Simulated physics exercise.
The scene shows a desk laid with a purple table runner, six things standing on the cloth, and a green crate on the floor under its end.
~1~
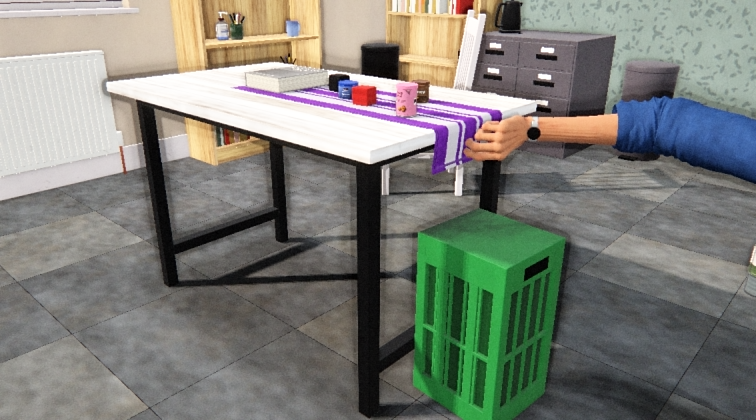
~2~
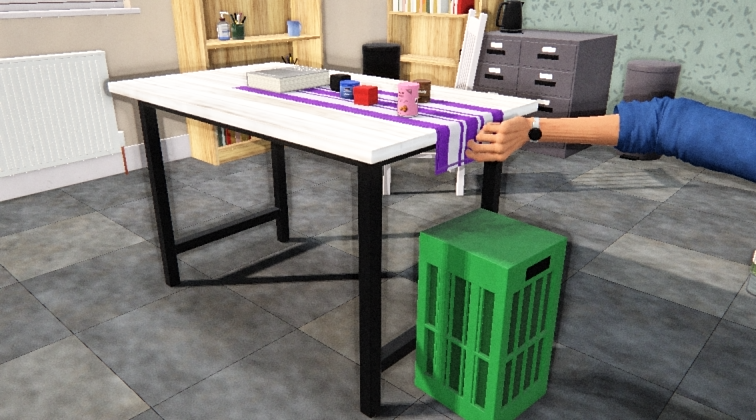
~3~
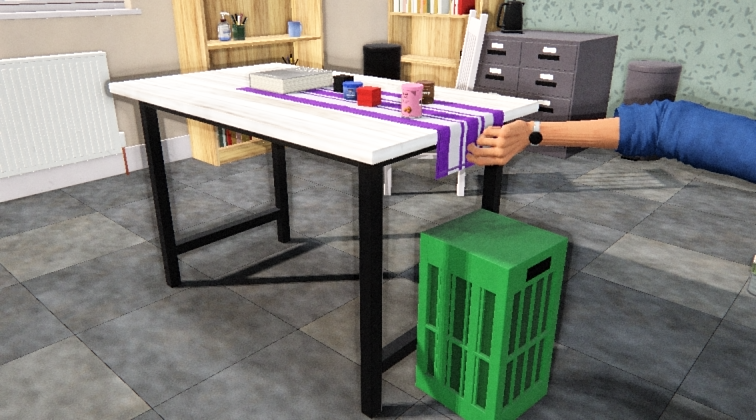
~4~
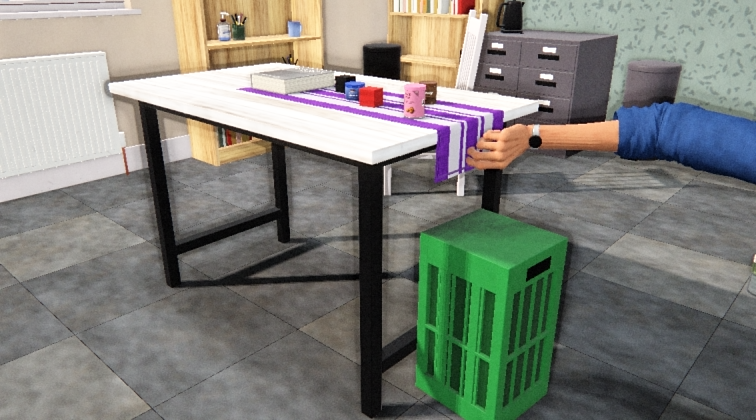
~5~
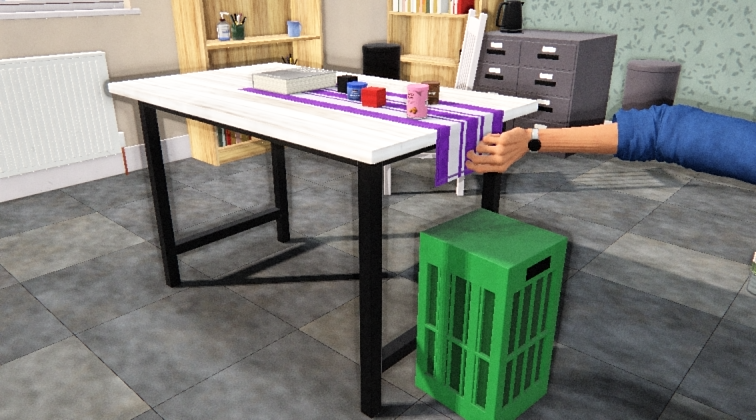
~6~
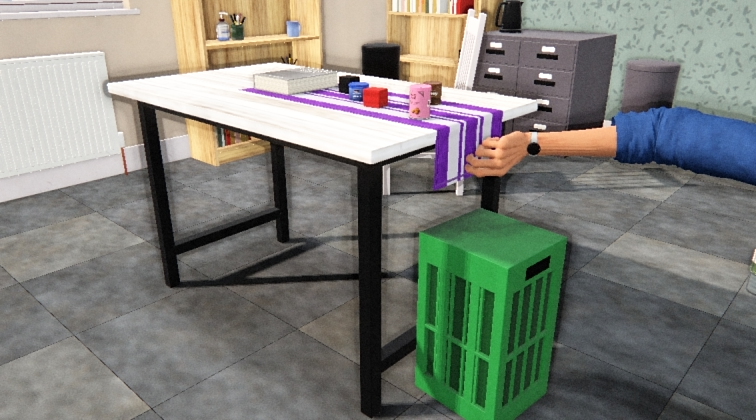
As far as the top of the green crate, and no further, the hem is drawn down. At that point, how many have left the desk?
One.
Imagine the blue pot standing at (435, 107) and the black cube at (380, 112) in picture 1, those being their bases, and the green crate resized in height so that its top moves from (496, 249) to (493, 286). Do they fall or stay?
Observed: Blue pot departs; black cube departs.
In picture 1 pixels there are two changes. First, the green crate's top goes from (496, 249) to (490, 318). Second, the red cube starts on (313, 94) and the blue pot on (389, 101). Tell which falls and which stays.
Result - the red cube stays put, and the blue pot comes off.
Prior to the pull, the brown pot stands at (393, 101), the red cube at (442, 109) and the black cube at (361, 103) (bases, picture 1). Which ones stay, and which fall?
First the brown pot: It is still up there. Next the red cube: It ends off the top. Last the black cube: It is still up there.
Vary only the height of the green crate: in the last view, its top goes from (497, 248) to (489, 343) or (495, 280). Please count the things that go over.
The count would be 4 and then 2.
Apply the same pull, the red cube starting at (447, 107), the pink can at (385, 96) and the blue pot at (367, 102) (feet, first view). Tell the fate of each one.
The red cube ends up off the top, the pink can ends up on top still, the blue pot ends up on top still.
Soon after, hem on the crate; pink can gone.
In the end, hem on the crate; pink can gone. It carries off one.
